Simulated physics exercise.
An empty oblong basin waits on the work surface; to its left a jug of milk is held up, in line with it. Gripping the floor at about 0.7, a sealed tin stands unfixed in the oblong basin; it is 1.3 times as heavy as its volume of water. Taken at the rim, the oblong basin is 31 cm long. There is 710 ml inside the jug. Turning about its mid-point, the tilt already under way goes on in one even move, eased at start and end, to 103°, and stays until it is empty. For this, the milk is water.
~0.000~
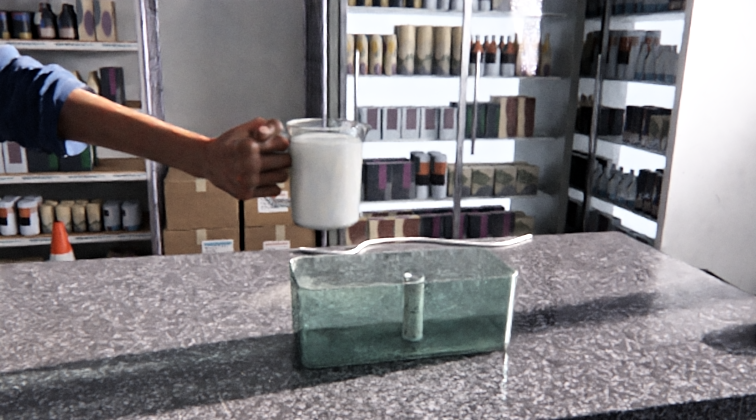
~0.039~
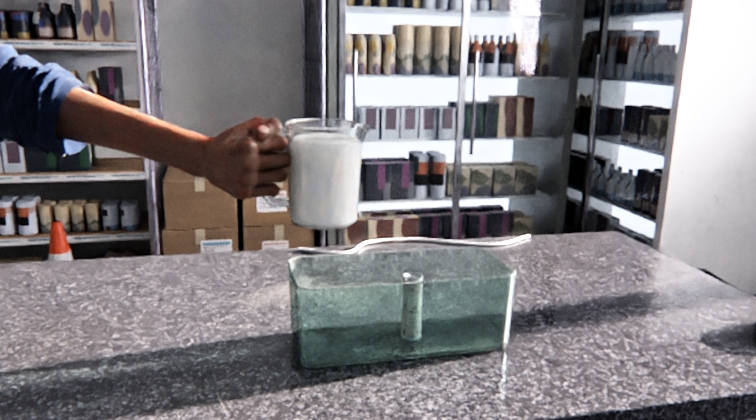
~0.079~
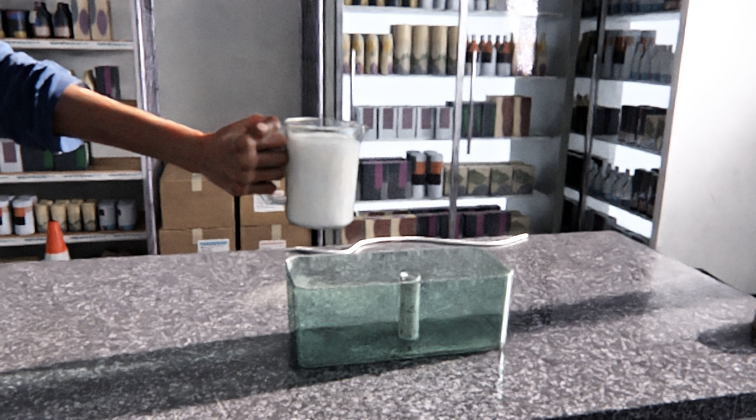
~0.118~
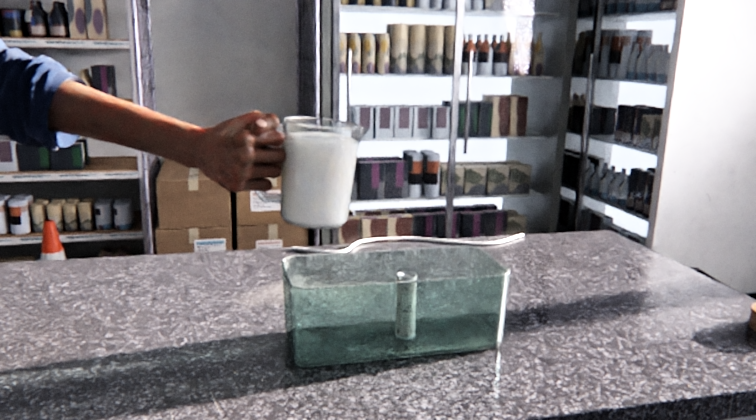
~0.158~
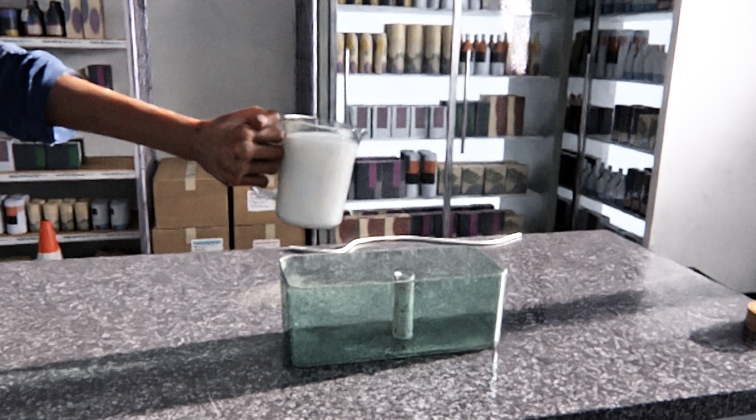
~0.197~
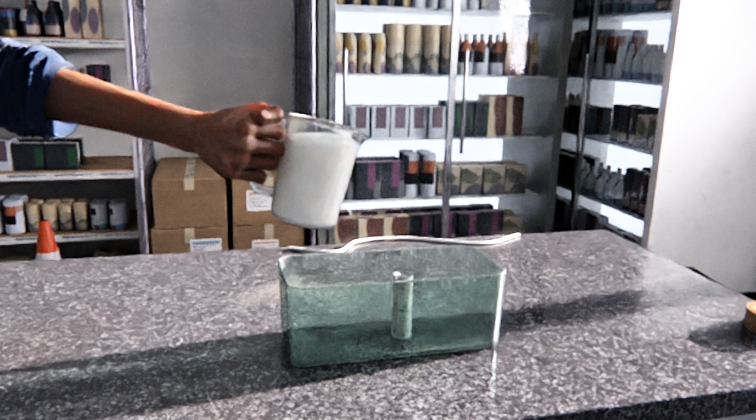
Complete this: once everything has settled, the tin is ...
Once everything has settled, the tin is standing up.
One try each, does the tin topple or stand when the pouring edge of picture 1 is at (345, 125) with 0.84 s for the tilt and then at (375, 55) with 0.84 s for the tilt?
Trial 1 - tin tips; trial 2 - tin stays standing.
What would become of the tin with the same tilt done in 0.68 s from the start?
Then the tin does not tip.
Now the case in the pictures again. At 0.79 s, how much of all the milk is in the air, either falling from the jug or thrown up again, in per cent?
Some 20 per cent.
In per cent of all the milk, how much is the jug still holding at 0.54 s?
Roughly 80 per cent.
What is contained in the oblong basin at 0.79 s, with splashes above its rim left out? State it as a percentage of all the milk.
Around 48 in a hundred.
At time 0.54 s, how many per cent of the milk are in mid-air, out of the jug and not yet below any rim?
It comes to about 16 percent.
By 0.54 s the tilt is 74° and 81 per cent is still to pour; the tin stands where it began.
By 0.79 s the tilt is 102° and 32 per cent is still to pour; the tin stands where it began.
By 1.05 s the tilt is 103° and 5 per cent is still to pour; the tin stands where it began.
By 1.34 s the tilt is 103° and 0 per cent is still to pour; the tin stands where it began.
At rest the tin stands where it began.
